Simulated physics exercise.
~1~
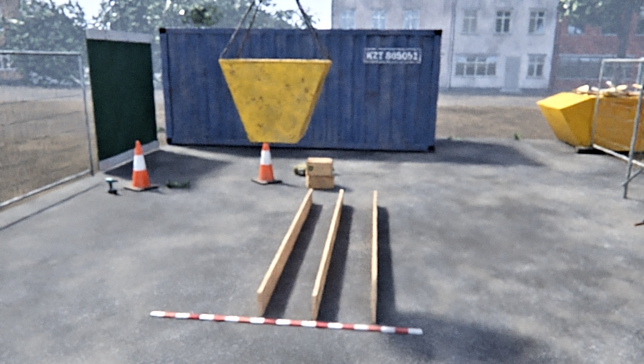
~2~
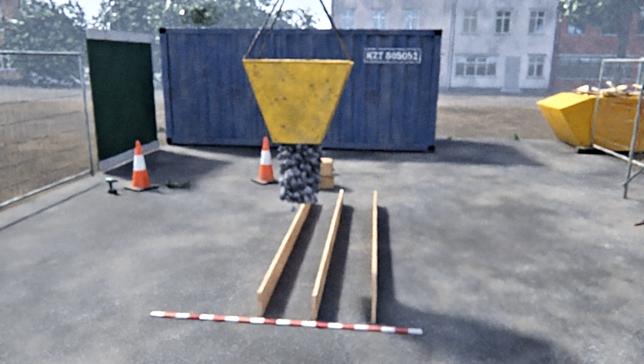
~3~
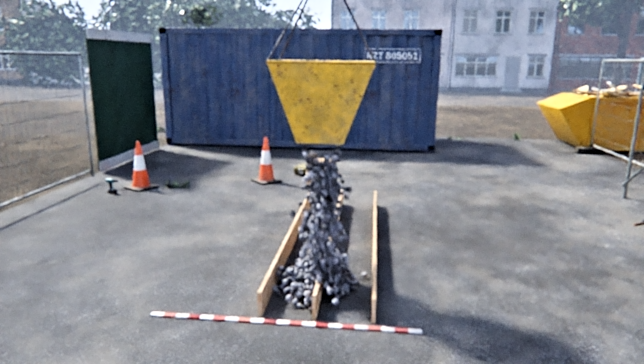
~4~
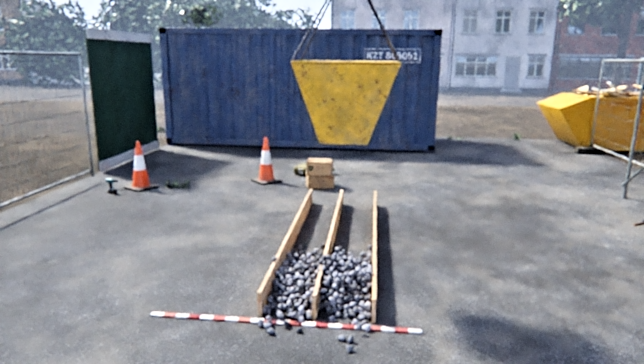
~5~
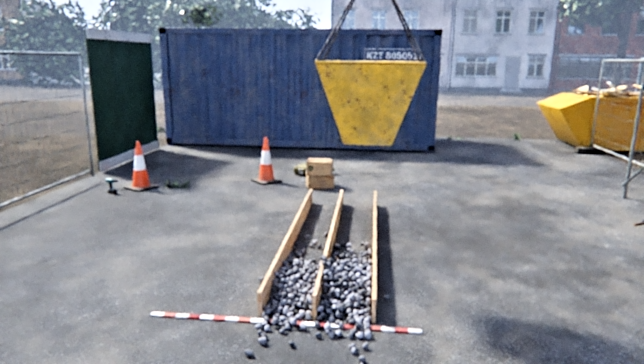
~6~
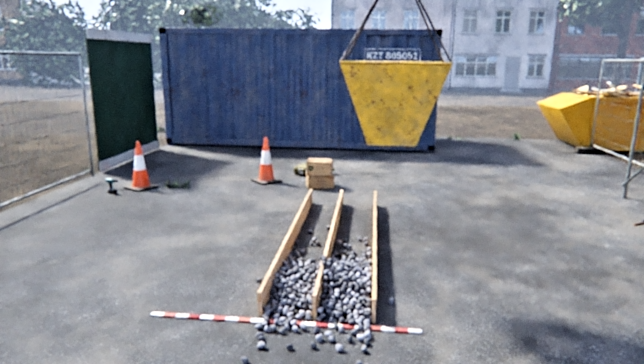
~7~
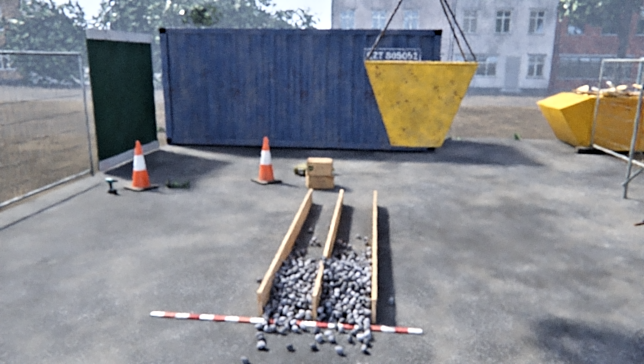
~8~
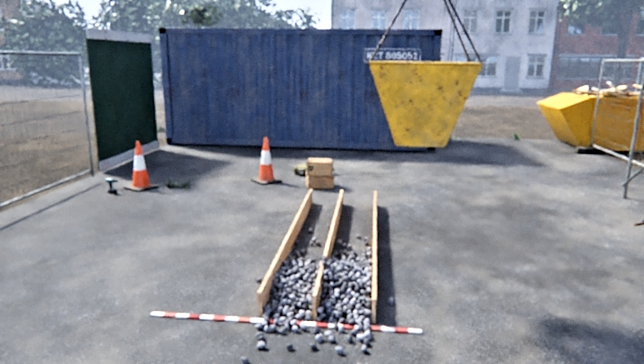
Yellow skip swinging right on chains and dropping grey cobbles between three wooden boards, more settling in the right bay than the left.
